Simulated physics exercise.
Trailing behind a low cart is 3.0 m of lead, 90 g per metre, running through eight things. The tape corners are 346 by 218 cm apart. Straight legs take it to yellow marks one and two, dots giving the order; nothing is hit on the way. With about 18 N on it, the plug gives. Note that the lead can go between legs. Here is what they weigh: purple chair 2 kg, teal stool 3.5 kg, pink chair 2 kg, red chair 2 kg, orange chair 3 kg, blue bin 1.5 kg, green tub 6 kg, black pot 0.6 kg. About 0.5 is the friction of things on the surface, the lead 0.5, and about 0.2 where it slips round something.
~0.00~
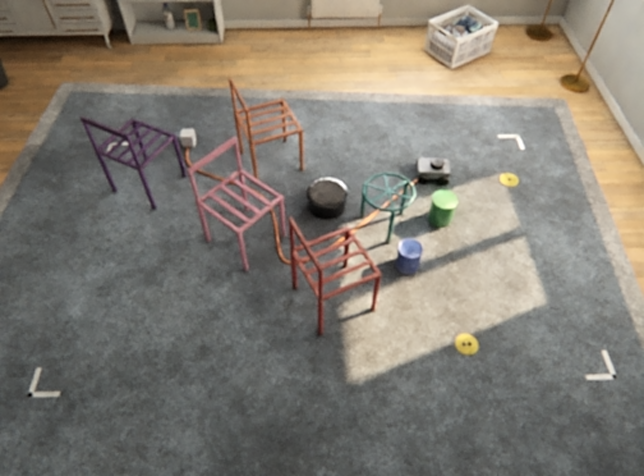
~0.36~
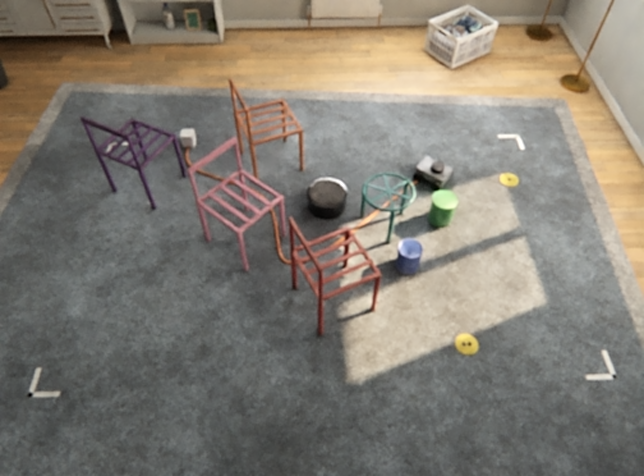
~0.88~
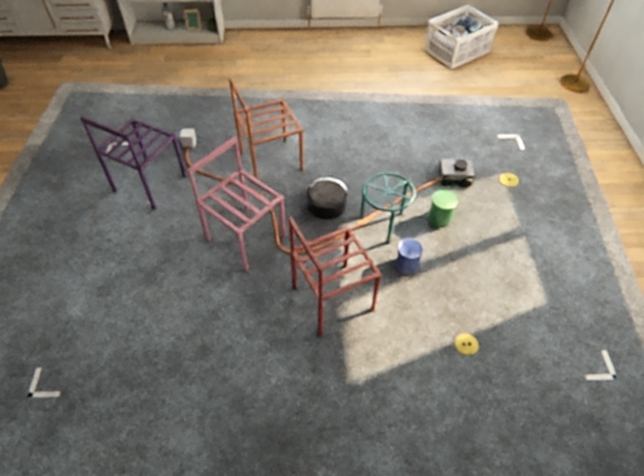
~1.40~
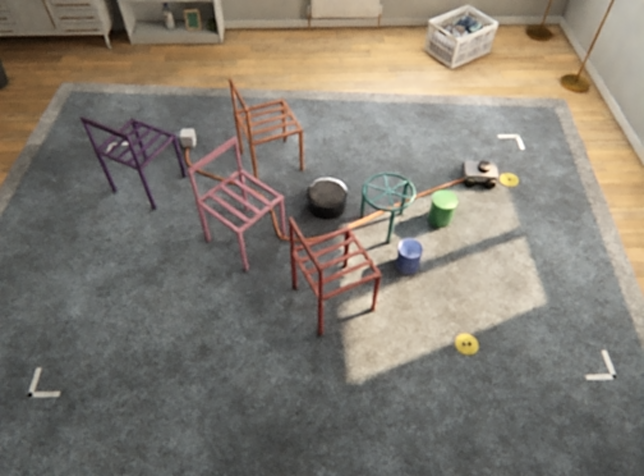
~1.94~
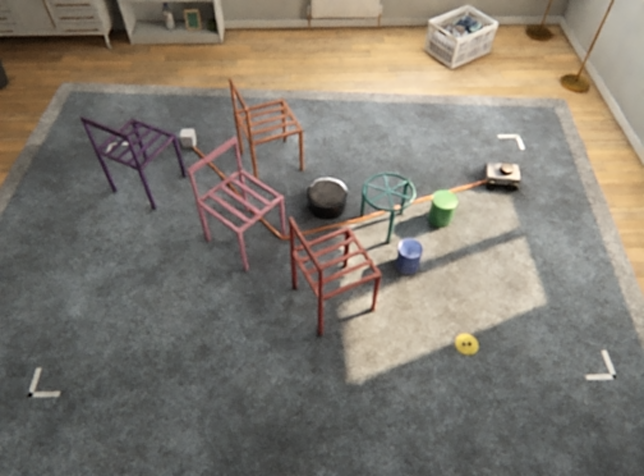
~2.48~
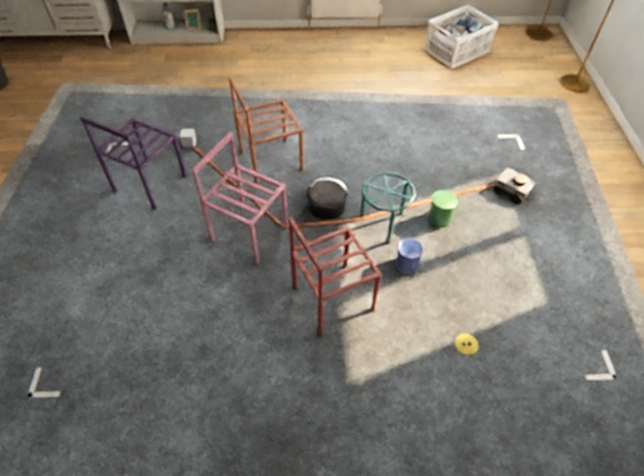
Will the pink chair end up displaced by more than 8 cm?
Yes - ends up elsewhere.
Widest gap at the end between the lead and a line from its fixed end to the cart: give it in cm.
I'd say somewhere around 90 cm at its widest.
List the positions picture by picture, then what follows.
In the first picture, pink chair (239, 199); marks (509, 180) (467, 345); cart (426, 174).
In the second picture, cart (427, 175).
In the third picture, cart (449, 176).
In the fourth picture, lead runs through (435, 189); cart (472, 177).
In the fifth picture, lead runs through (456, 190); cart (494, 179).
In the sixth picture, pink chair (243, 193); lead runs through (470, 191); cart (507, 186).
By 3.6 s, cart at (499, 220), lead slack at the fixed end; pink chair 6 cm off its start.
By 4.7 s, cart at (488, 260), lead slack at the fixed end; pink chair 6 cm off its start.
By 5.8 s, cart at (473, 291), 15 N at the fixed end; pink chair 16 cm off its start at (252, 183), black pot 3 cm off its start at (328, 189).
By 6.9 s, cart at (467, 343), plug out; pink chair 16 cm off its start, black pot 4 cm off its start, green tub 3 cm off its start.
By 7.3 s, cart at (467, 343), plug out; pink chair 16 cm off its start at (253, 183), black pot 4 cm off its start at (329, 188), green tub 3 cm off its start at (443, 202).
